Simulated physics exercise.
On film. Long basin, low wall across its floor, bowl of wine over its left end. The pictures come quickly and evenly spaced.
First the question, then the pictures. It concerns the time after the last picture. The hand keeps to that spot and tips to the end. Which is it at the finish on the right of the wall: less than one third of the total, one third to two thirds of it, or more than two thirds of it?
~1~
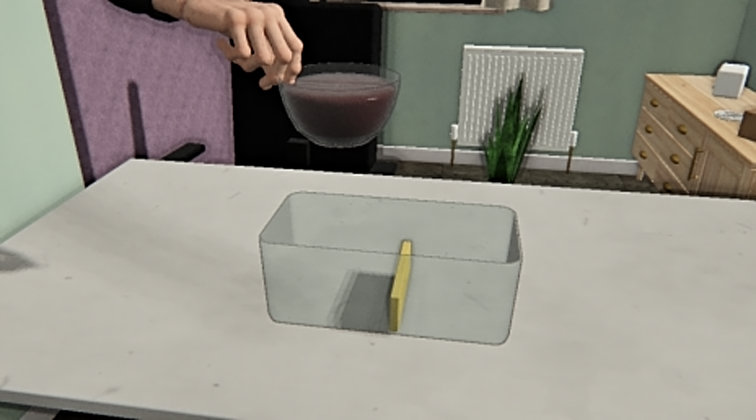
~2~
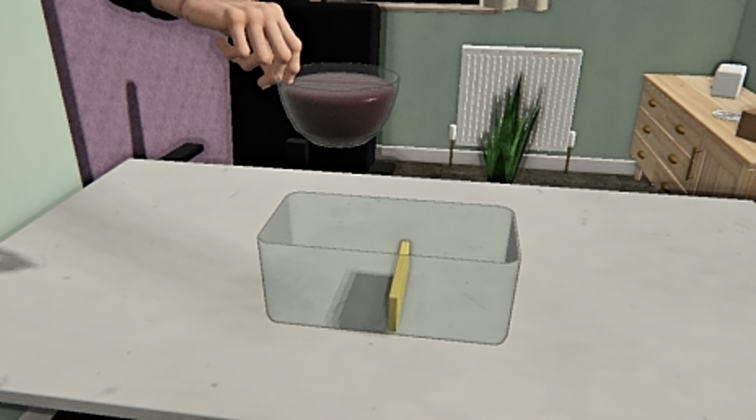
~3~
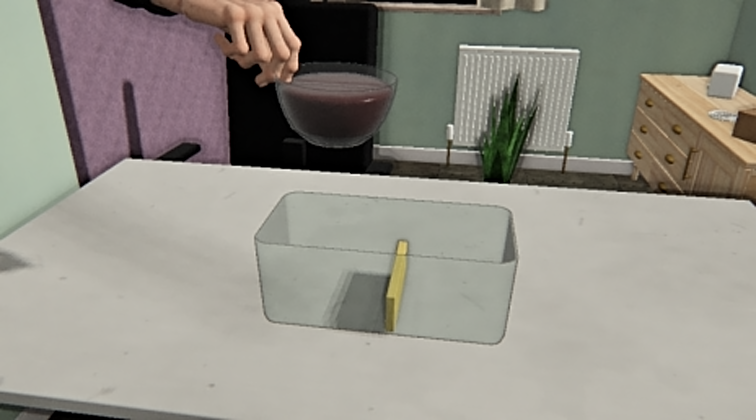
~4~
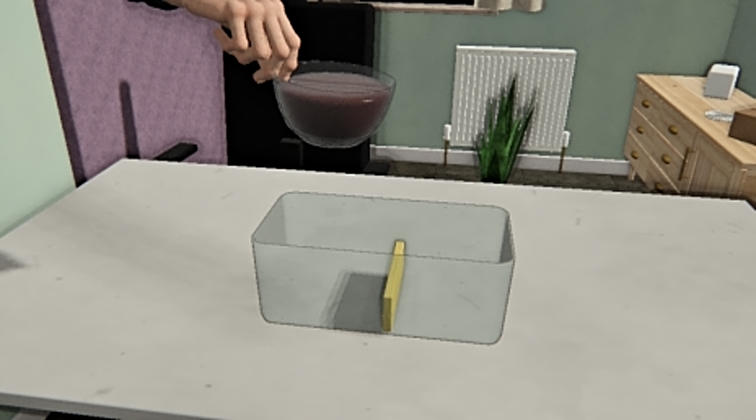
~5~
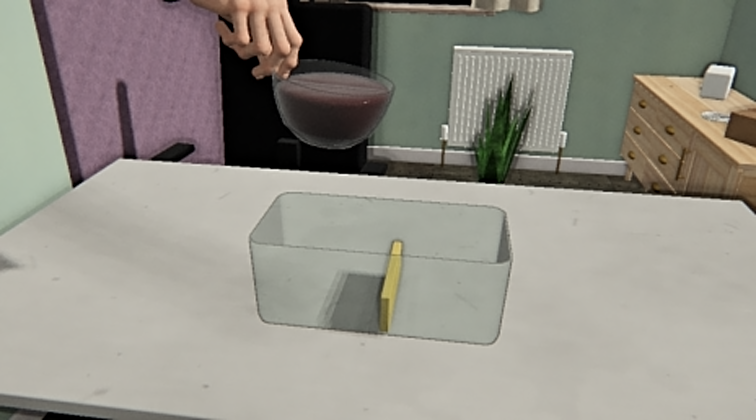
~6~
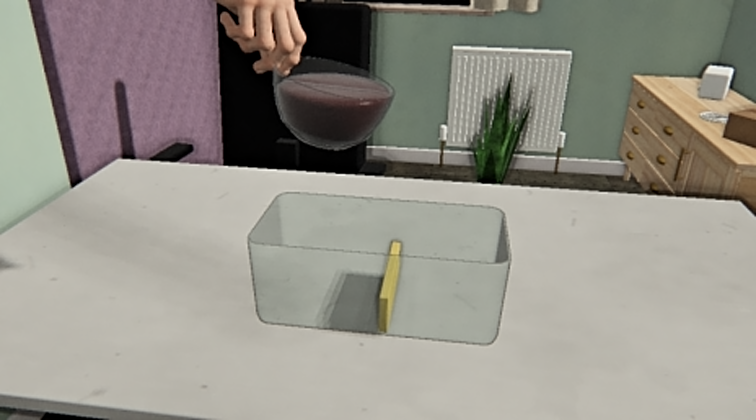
At the finish the right of the wall has more than two thirds of the total.
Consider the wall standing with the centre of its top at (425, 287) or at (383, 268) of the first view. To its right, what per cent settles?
About 55 per cent, then about 95 per cent.
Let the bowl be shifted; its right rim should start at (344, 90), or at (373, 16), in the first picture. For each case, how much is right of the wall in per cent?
Start one gives close to 30 percent, start two close to 80 percent.
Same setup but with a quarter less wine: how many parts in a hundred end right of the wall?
Roughly 85 in a hundred.
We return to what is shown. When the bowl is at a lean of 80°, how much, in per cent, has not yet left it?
Some 35 per cent has not yet come out.
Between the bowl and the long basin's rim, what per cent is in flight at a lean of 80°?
Close to 45 per cent.
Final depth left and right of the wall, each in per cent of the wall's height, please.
Once still, it is 10 % on the left and 50 % on the right.
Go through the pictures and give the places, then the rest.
In the first frame, it leans 0°; its right rim is at (400, 80); the wine meets the walls at (287, 82) and (398, 87); the long basin's rim runs from (275, 216) to (518, 235); the wall's top is at (401, 268).
In the second frame, it leans 1°; its right rim is at (399, 81); the wine meets the walls at (285, 82) and (396, 88).
In the third frame, it leans 2°; its right rim is at (397, 82); the wine meets the walls at (283, 81) and (394, 89).
In the fourth frame, it leans 5°; its right rim is at (395, 86); the wine meets the walls at (281, 80) and (392, 90).
In the fifth frame, it leans 9°; its right rim is at (394, 90); the wine meets the walls at (280, 80) and (391, 91).
In the sixth frame, it leans 13°; its right rim is at (394, 96); the wine meets the walls at (281, 81) and (392, 93).
A moment on, the bowl is tipped on its side and 37 per cent is still to pour, 0 is left of the wall and 18 right of it.
Next, the bowl is tipped right over and 0 per cent is still to pour, 8 is left of the wall and 85 right of it.
Then the bowl is tipped right over and 0 per cent is still to pour, 13 is left of the wall and 86 right of it.
Later the bowl is tipped right over and 0 per cent is still to pour, 13 is left of the wall and 86 right of it.
In the end 13 per cent lies left of the wall, 86 right of it and 1 outside.
